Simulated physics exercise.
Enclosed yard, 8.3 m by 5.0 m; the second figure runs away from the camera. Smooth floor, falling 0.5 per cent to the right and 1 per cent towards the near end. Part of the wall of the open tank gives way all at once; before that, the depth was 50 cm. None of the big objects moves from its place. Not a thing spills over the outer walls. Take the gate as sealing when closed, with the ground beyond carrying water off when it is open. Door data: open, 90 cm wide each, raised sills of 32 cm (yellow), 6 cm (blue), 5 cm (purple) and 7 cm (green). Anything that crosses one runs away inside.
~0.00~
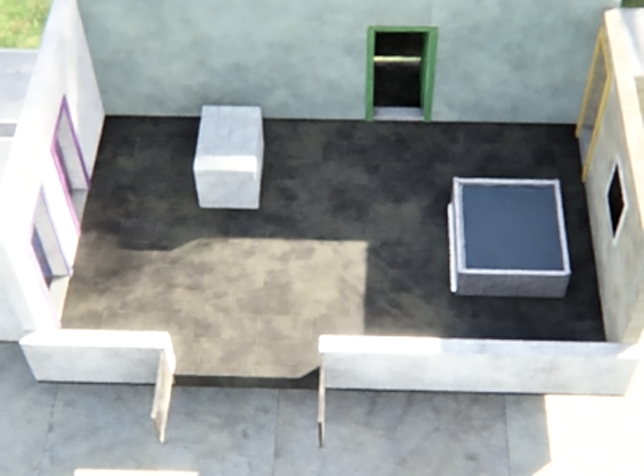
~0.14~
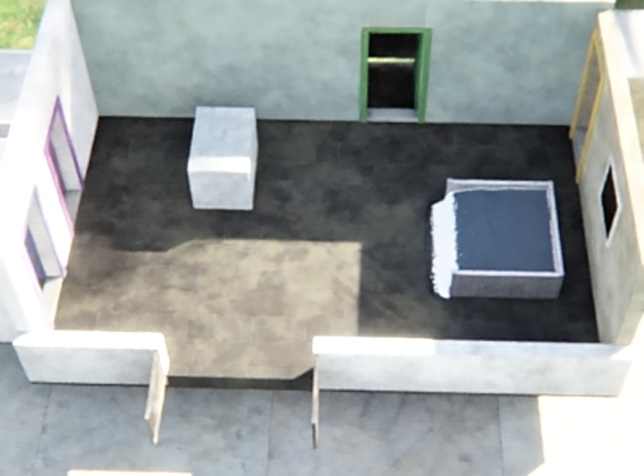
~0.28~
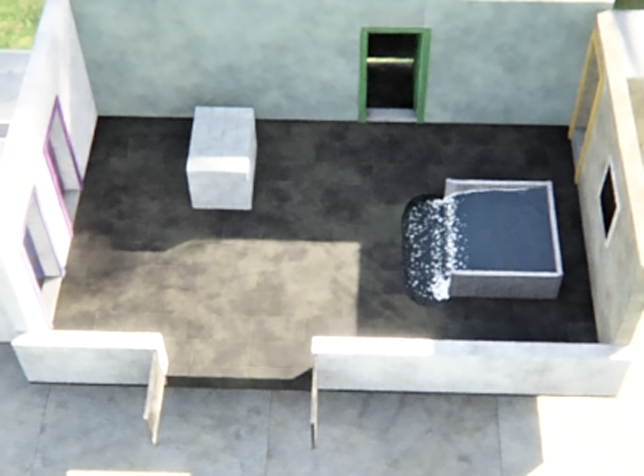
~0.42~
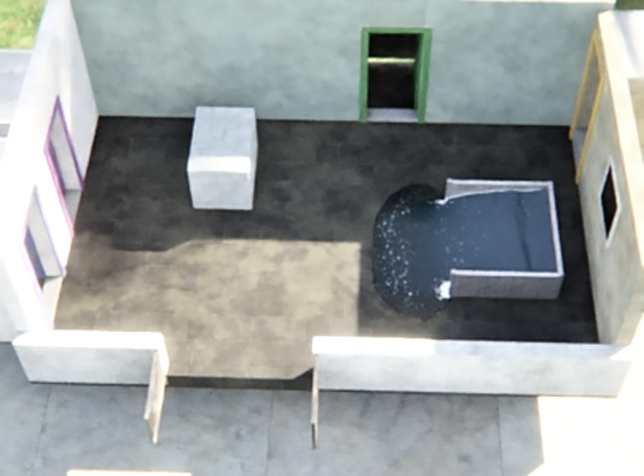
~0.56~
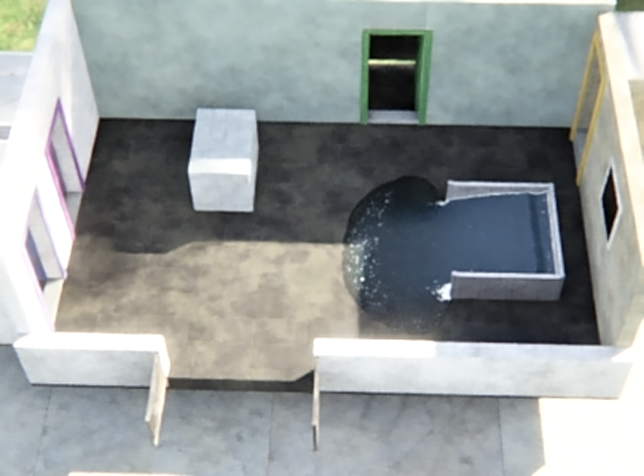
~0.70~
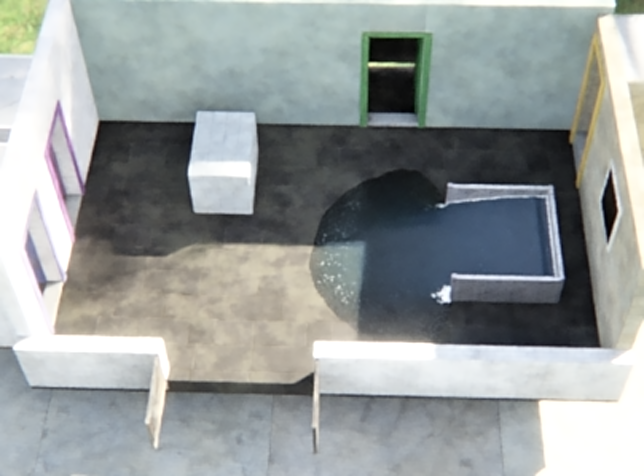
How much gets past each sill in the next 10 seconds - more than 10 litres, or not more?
At the yellow door, not more. At the blue door, more than 10 litres. At the purple door, more than 10 litres. At the green door, not more.
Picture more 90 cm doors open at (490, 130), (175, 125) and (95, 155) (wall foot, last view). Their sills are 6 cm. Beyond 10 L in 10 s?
The first one doesn't reach it, the second one doesn't reach it, and the third one doesn't reach it.
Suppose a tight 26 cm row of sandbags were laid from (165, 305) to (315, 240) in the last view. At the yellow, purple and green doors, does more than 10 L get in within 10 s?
Yellow within the limit, purple within the limit, green within the limit.
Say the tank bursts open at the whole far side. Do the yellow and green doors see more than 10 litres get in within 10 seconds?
Yellow: Within the limit; green: Exceeding the limit.
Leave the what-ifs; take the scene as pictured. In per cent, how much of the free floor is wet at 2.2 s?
50 %.
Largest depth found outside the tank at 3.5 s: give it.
It tops out at some 22 cm.
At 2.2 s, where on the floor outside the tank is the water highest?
Near (254, 208).
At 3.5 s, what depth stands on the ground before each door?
Yellow 0 cm, blue 13 cm, purple 9 cm, green 1 cm.
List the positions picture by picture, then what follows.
The first frame shows the open tank at (509, 228) is whole and still, 50 cm deep.
In the second frame, the front is at (442, 202), 1.0 m from the gap at (452, 241); 0.4 m2 of floor is under water; 50 cm left at the back of the open tank.
In the third frame, the front is at (425, 301), 1.1 m from the gap at (450, 243); 1.2 m2 of floor is under water; 50 cm left at the back of the open tank.
In the fourth frame, the front is at (403, 307), 1.4 m from the gap at (451, 243); 2.3 m2 of floor is under water; 49 cm left at the back of the open tank.
In the fifth frame, the front is at (350, 282), 1.7 m from the gap at (452, 245); 3.6 m2 of floor is under water; 43 cm left at the back of the open tank.
In the sixth frame, the front is at (319, 281), 2.2 m from the gap at (452, 248); 4.9 m2 of floor is under water; 43 cm left at the back of the open tank.
After 1.4 s water covers 35 % of the floor and is deepest (20 cm) near (441, 274); yellow door not reached, blue door not reached, purple door not reached, green door not reached.
After 2.2 s water covers 50 % of the floor and is deepest (18 cm) near (254, 208); yellow door not reached, blue door not reached, purple door not reached, green door not reached.
After 3.5 s water covers 60 % of the floor and is deepest (22 cm) near (60, 352); yellow door not reached, blue door 13 cm at the sill, 12 L in, purple door 9 cm at the sill, 12 L in, green door 1 cm at the sill, 0 L in.
After 6.0 s water covers 70 % of the floor and is deepest (8 cm) near (46, 362); yellow door not reached, blue door 8 cm at the sill, 51 L in, purple door 4 cm at the sill, 22 L in, green door 2 cm at the sill, 0 L in.
After 10.0 s water covers 75 % of the floor and is deepest (6 cm) near (336, 370); yellow door 3 cm at the sill, 0 L in, blue door 2 cm at the sill, 53 L in, purple door 3 cm at the sill, 22 L in, green door 1 cm at the sill, 0 L in.
